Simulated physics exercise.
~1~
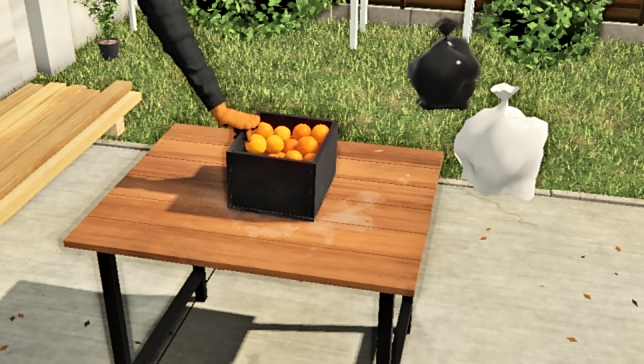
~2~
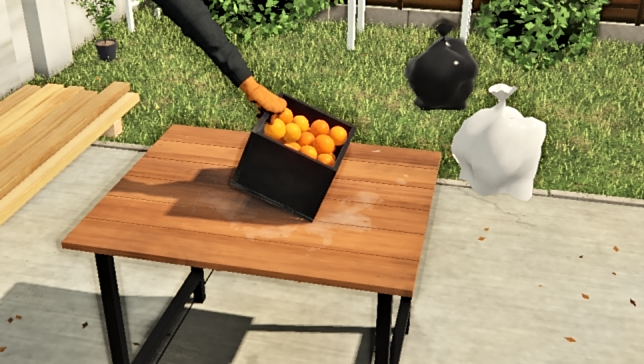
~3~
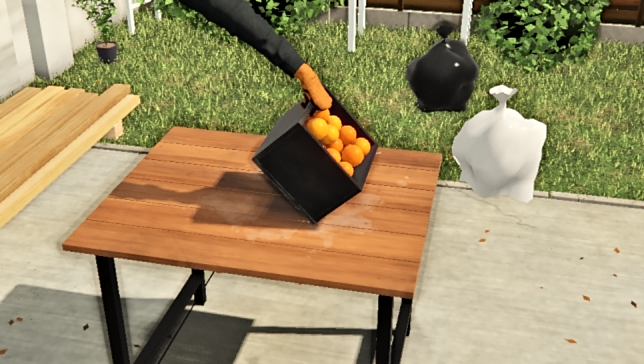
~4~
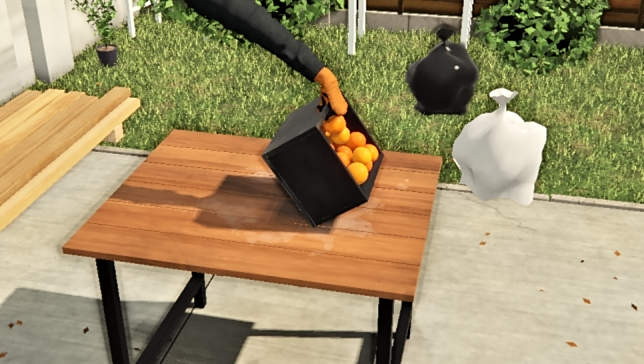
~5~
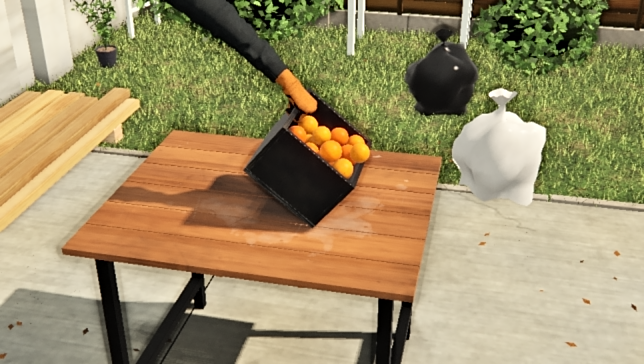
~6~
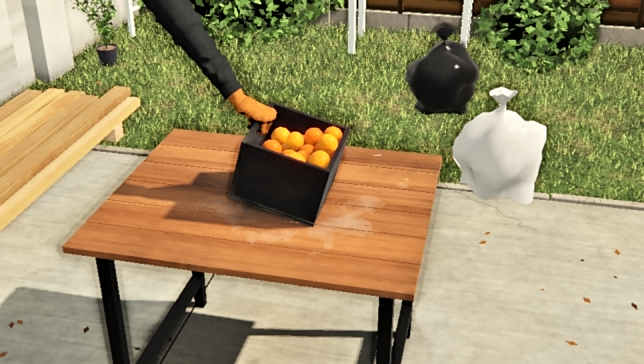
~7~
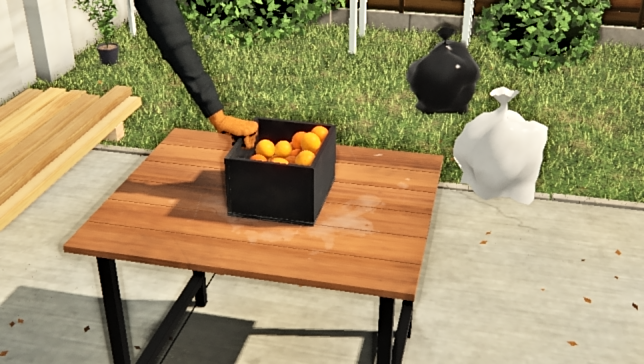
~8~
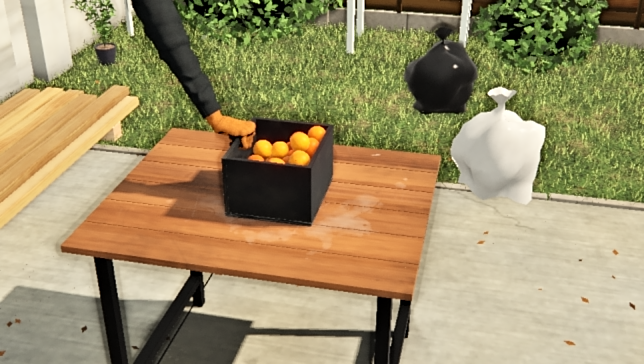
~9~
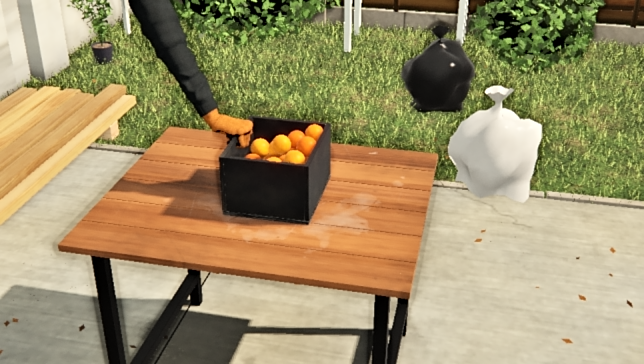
In a sunny backyard, a black open-topped box heaped with oranges stands on a wooden table, with a black bag and a white bag behind it to the right. An orange-gloved hand in a dark sleeve grips the box's left side and tips it towards the right. The box leans further until it rests steeply on its lower right edge, and the oranges shift towards the low side. The hand then eases it back down to the left. The box settles flat on the table, the hand still on it, with no oranges spilled.
